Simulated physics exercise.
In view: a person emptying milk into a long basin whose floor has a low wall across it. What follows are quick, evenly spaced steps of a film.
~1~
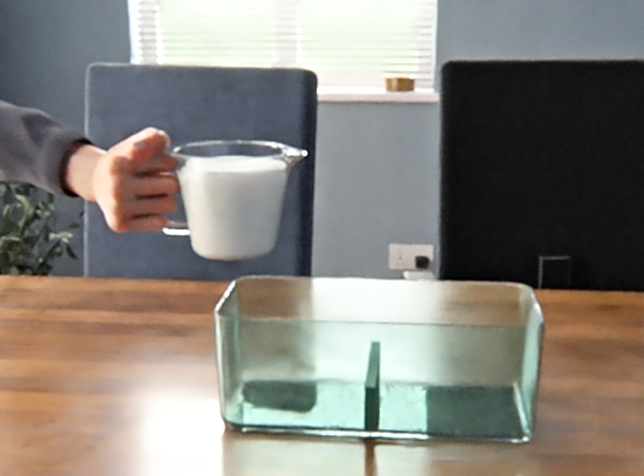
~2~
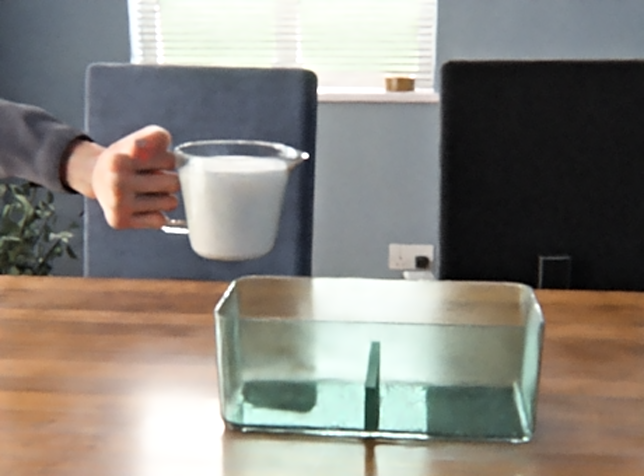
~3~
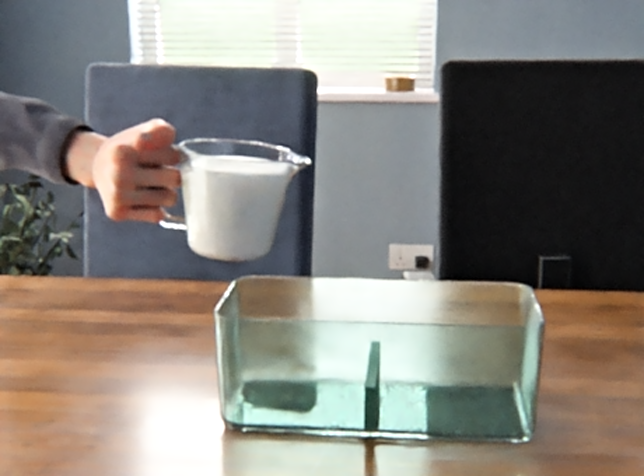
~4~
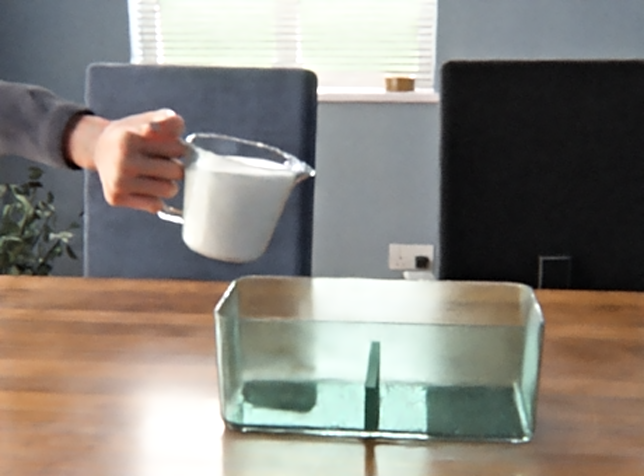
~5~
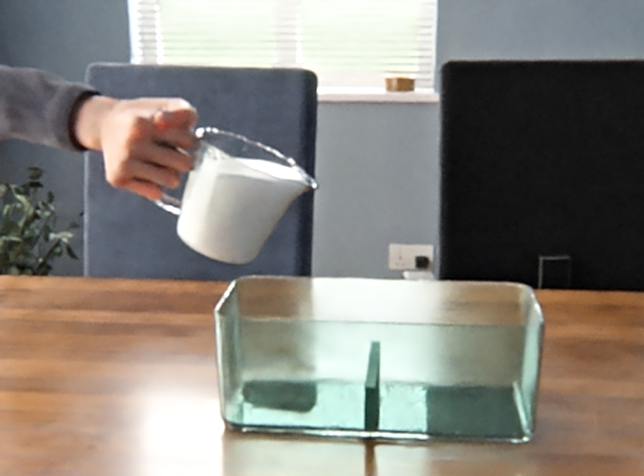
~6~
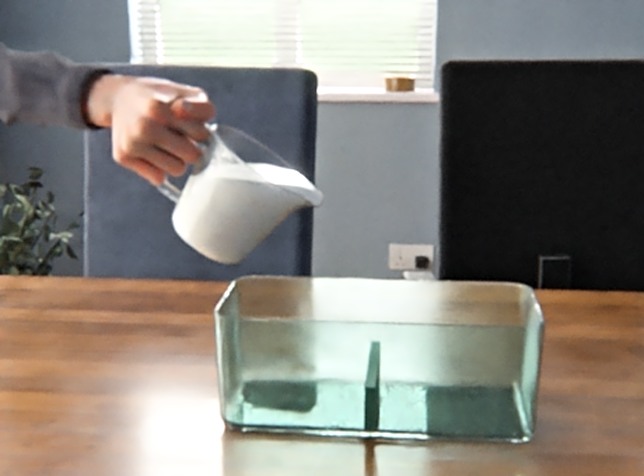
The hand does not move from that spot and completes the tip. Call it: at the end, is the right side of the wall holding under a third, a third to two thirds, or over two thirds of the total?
The right side holds under a third of the total.
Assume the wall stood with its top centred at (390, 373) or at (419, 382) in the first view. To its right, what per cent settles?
About 10 and 15 per cent.
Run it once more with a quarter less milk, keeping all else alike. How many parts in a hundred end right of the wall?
It comes to near 5 per cent.
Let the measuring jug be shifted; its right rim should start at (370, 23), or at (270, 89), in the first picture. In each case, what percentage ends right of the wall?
Start one gives close to 85 percent, start two close to 5 percent.
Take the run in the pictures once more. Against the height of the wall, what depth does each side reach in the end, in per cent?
Roughly 50 left of the wall, roughly 10 right of it.
A moment on, the measuring jug is tipped right over and 35 per cent is still to pour, 37 is left of the wall and 9 right of it.
Next, the measuring jug is tipped right over and 2 per cent is still to pour, 83 is left of the wall and 10 right of it.
Then the measuring jug is tipped right over and 0 per cent is still to pour, 85 is left of the wall and 13 right of it.
Later the measuring jug is tipped right over and 0 per cent is still to pour, 85 is left of the wall and 13 right of it.
At rest 85 per cent lies left of the wall, 13 right of it and 2 outside.
